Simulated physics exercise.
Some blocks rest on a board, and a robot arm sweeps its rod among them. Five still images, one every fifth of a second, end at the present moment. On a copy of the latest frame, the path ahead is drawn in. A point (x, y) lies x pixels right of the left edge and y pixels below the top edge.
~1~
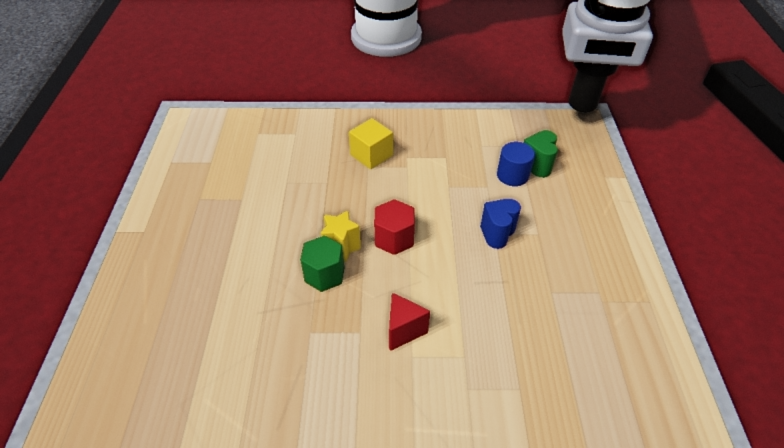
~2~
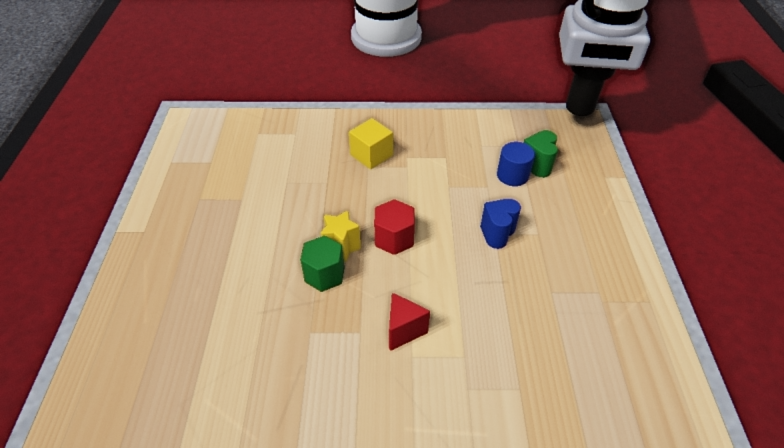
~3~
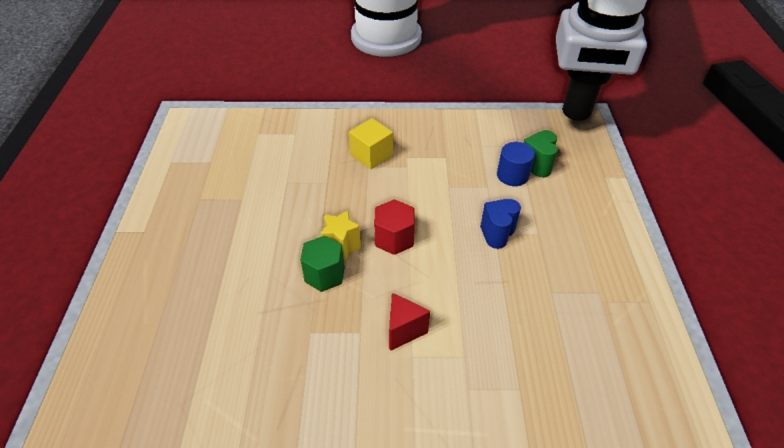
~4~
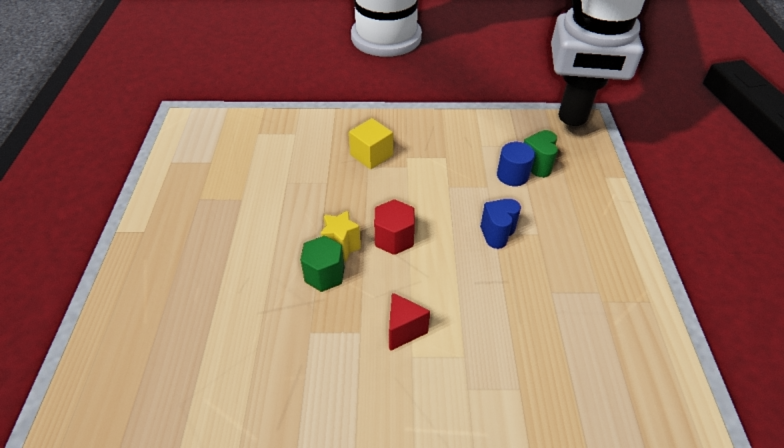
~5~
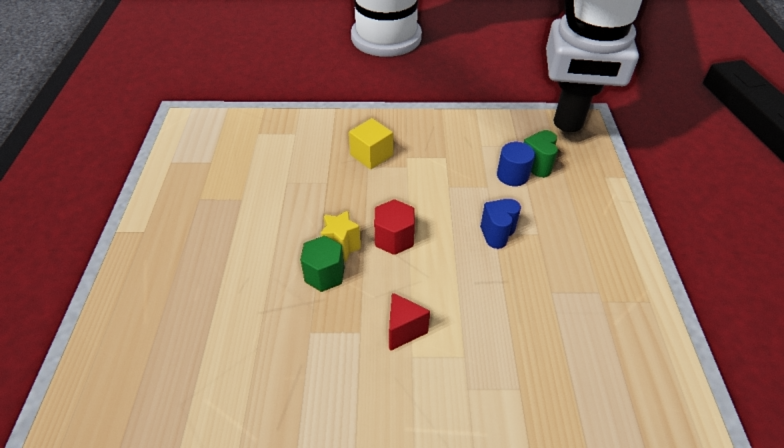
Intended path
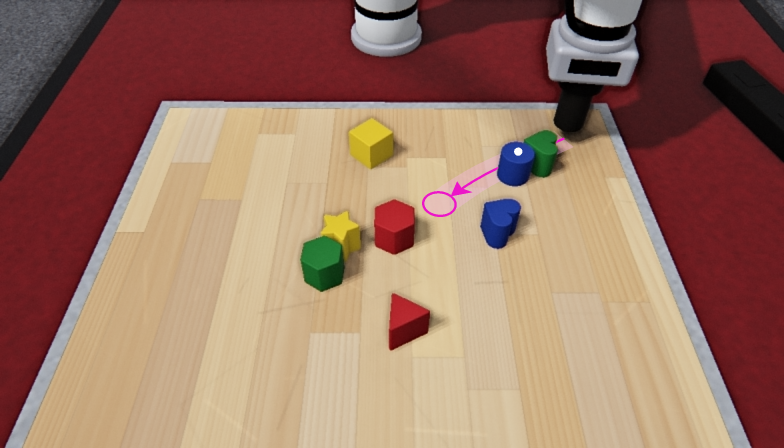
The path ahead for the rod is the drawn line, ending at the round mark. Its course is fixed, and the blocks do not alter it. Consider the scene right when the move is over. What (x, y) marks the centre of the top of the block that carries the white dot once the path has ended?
Roughly at (499, 179).
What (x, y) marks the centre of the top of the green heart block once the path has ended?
Its top middle is near (525, 166).
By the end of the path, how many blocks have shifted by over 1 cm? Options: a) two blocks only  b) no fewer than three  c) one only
Choice a: Two blocks only.
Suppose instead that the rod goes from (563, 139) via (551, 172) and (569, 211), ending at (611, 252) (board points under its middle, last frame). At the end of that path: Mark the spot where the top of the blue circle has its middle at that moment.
The middle of its upper face should be somewhere near (489, 162).
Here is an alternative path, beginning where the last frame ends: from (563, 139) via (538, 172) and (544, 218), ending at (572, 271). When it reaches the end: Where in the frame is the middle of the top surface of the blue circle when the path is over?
By then it is at (474, 173).
Path on the board, from (563, 139) through (523, 157) and (480, 177) to (439, 204); the dot is on the blue circle.
On the path given first. One third of the way, rod (526, 142); blue circle (502, 171); green heart block (529, 157), turned 30° anticlockwise.
Two thirds of the way, rod (483, 163); blue circle (499, 179); green heart block (525, 166), turned 75° anticlockwise.
At the end, rod (441, 189); red six-sided block in place; blue circle (499, 179); green heart block (525, 166), turned 75° anticlockwise.
